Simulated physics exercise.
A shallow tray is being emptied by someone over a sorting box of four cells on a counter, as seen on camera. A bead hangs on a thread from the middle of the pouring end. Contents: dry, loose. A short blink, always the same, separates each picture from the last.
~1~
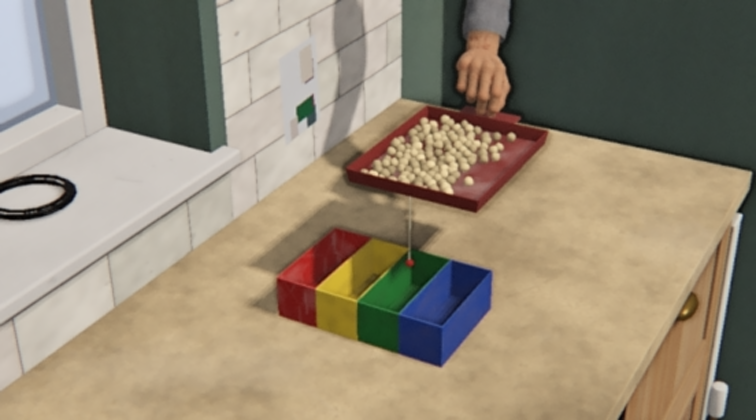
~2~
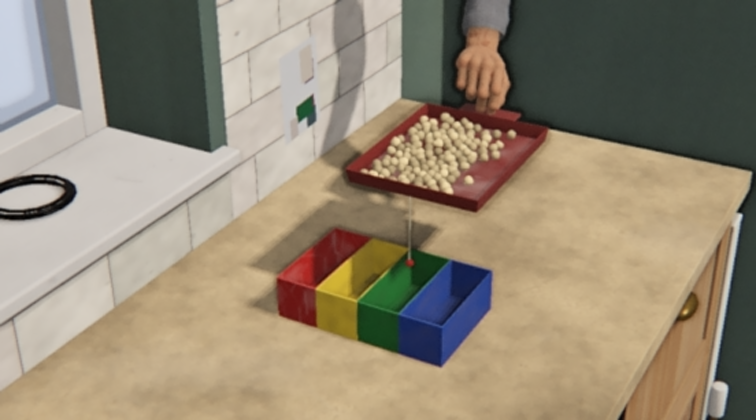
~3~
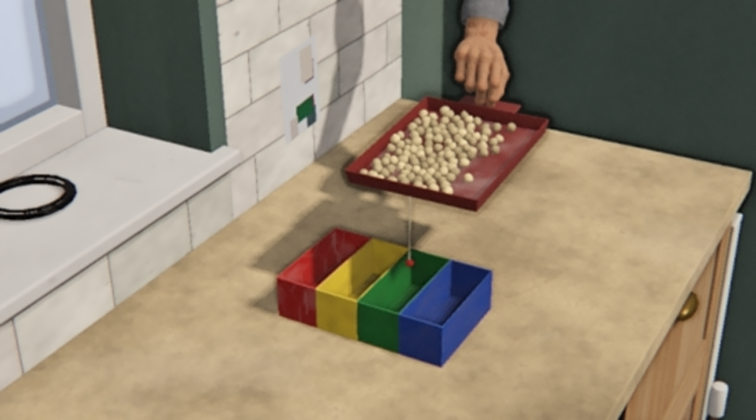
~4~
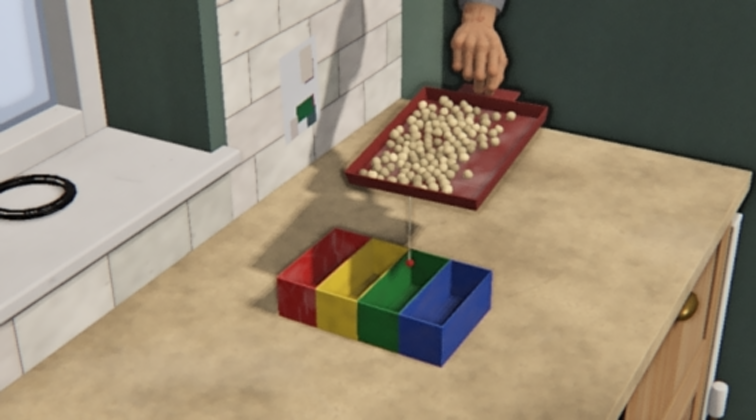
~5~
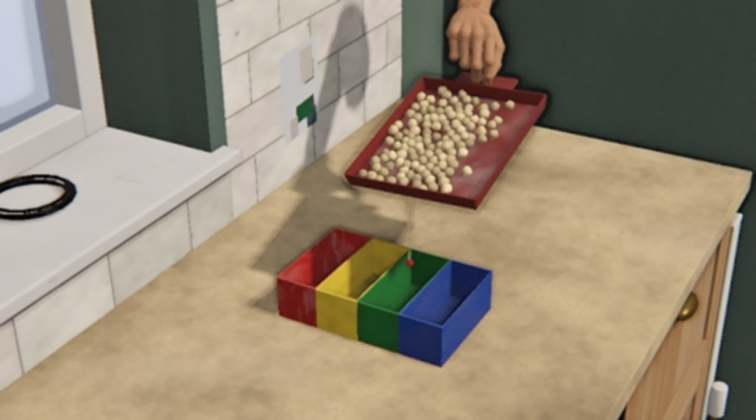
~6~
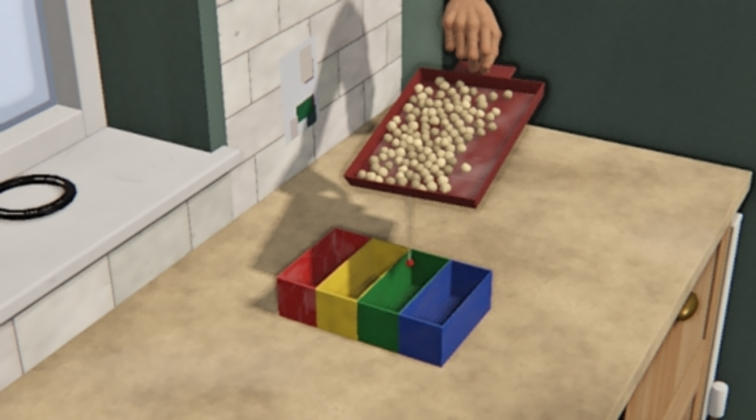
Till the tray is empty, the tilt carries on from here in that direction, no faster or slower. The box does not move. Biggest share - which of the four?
Yellow.
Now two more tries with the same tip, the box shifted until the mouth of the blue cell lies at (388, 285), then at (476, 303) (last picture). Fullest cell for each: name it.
First place: The green one; second place: The red one.
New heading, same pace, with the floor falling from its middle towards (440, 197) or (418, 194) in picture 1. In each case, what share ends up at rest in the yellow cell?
Lab note: Try one about 0 %, try two 20 %.
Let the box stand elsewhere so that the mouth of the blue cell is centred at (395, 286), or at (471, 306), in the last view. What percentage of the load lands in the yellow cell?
Trial 1 around 20 percent, trial 2 around 30 percent.
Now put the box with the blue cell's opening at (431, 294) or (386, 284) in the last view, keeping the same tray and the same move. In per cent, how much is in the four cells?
First about 100, then 90 per cent.
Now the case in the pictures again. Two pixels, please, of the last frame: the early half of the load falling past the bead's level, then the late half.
At about (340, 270), then at (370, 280).
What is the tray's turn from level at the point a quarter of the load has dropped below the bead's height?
It is at around 115 degrees by then.
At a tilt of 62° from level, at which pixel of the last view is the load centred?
The middle of the pieces sits at roughly (397, 144).
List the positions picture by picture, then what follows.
Corners of the pouring end at (349, 168) and (477, 199), level; middle of the load at (438, 153), macadamia nuts; bead on its thread at (410, 263); red cell at (297, 299); yellow cell at (337, 311); green cell at (378, 324); blue cell at (421, 337), in the first picture.
Corners of the pouring end at (349, 168) and (477, 199), level; middle of the load at (438, 152), in the second picture.
Corners of the pouring end at (349, 169) and (476, 198), tipped barely, lowest at the left corner; middle of the load at (438, 148), in the third picture.
Corners of the pouring end at (348, 171) and (475, 198), tipped a little, lowest at the left corner; middle of the load at (437, 142), in the fourth picture.
Corners of the pouring end at (347, 173) and (474, 197), tipped a little, lowest at the left corner; middle of the load at (436, 137), in the fifth picture.
Corners of the pouring end at (347, 174) and (473, 197), tipped clearly, lowest at the left corner; middle of the load at (434, 132); red cell at (297, 299); yellow cell at (337, 311); green cell at (378, 324); blue cell at (421, 337), in the sixth picture.
Soon after the last picture, tray tipped steeply; all on the tray.
A little later, tray tipped right over; all on the tray.
Later still, tray tipped past a quarter turn; about half in the yellow cell; about a quarter in the red cell; about a quarter in the green cell; a small part in the blue cell; a small part falling or outside the box.
At rest, tray tipped past a quarter turn; about half in the yellow cell; about a quarter in the red cell; about a quarter in the green cell; a small part in the blue cell; a small part outside the box.
